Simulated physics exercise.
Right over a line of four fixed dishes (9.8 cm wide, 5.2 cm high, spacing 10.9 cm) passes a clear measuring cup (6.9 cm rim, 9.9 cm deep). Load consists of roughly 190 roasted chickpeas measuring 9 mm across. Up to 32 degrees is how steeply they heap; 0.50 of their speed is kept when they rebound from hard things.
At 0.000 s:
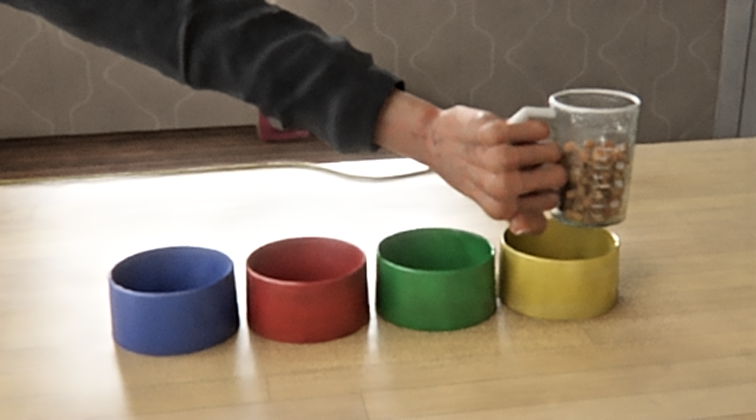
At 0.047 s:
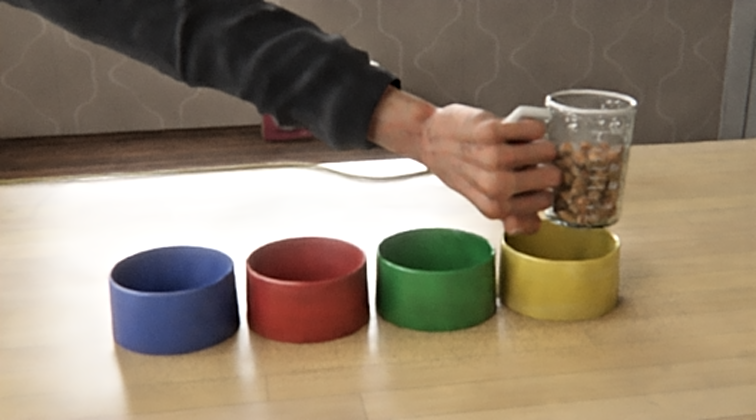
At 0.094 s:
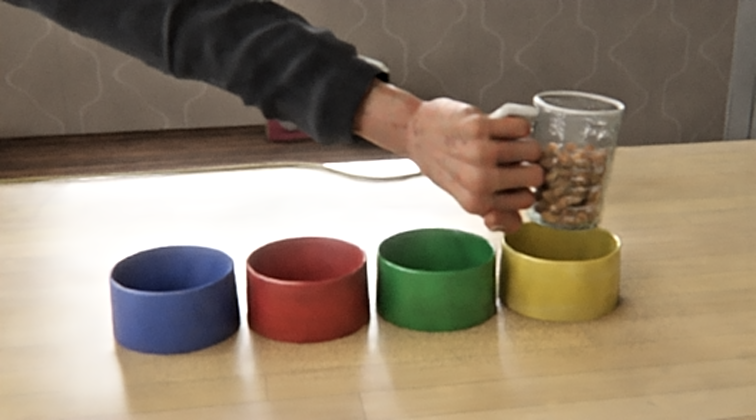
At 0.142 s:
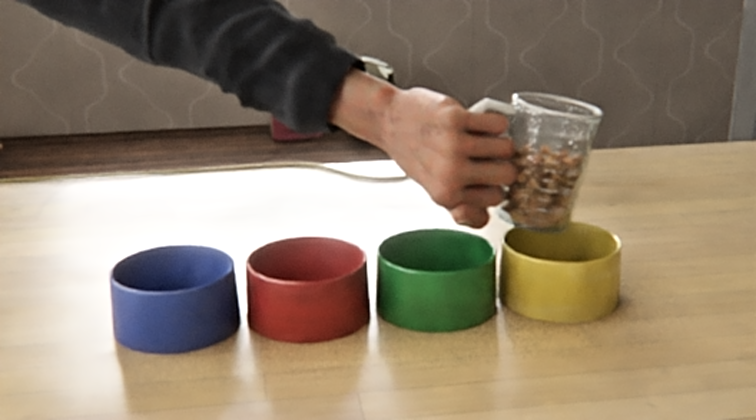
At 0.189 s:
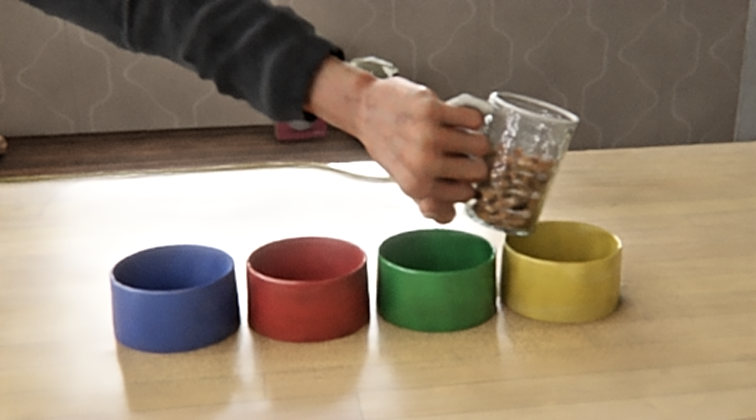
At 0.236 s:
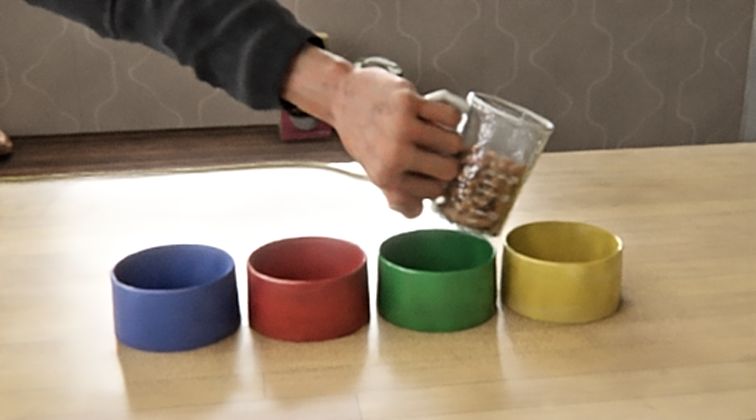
On a pale wooden table in front of a grey wall with a wavy pattern, seen from slightly above by a still camera, four round dishes stand in a row: blue, red, green and yellow from left to right. A dark-sleeved arm reaches in from the upper left, holding a clear measuring cup of small brown pieces above the yellow dish. The hand moves the cup a short way left toward the green dish, tilting it gradually to the right, the pieces still inside.
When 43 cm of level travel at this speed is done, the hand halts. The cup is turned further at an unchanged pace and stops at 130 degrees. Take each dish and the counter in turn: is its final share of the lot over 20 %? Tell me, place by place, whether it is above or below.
Red: Below the mark; blue: Above the mark; green: Below the mark; yellow: Below the mark; counter: Above the mark.
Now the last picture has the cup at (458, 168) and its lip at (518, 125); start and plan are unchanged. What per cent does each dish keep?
Final shares - red 0 %, blue 70 %, green 0 %, yellow 0 %.
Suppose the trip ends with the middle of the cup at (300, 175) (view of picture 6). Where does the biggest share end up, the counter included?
Most of it ends up at red.
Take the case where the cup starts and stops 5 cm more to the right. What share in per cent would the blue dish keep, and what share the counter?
Result - blue 100 / counter 0.
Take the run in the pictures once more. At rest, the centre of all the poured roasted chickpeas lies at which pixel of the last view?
Centre at rest, approx.: (159, 314) px.
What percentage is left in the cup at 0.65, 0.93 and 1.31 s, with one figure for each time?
Around 100 per cent at the first moment, 100 at the second and 15 at the third.
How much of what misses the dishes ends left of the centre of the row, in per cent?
That works out to close to 100 per cent.
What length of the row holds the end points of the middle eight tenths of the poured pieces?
That stretch comes to around 10 cm.
After 0.65 s, tilt 74 degrees; cup holds 100 %.
Then, at 0.93 s, tilt 109 degrees; cup holds 100 %.
After 1.31 s, tilt 130 degrees; cup holds 15 %, blue 60 %.
At rest (2.1 s), red 0 %, blue 70 %, green 0 %, yellow 0 %, counter 30 %.
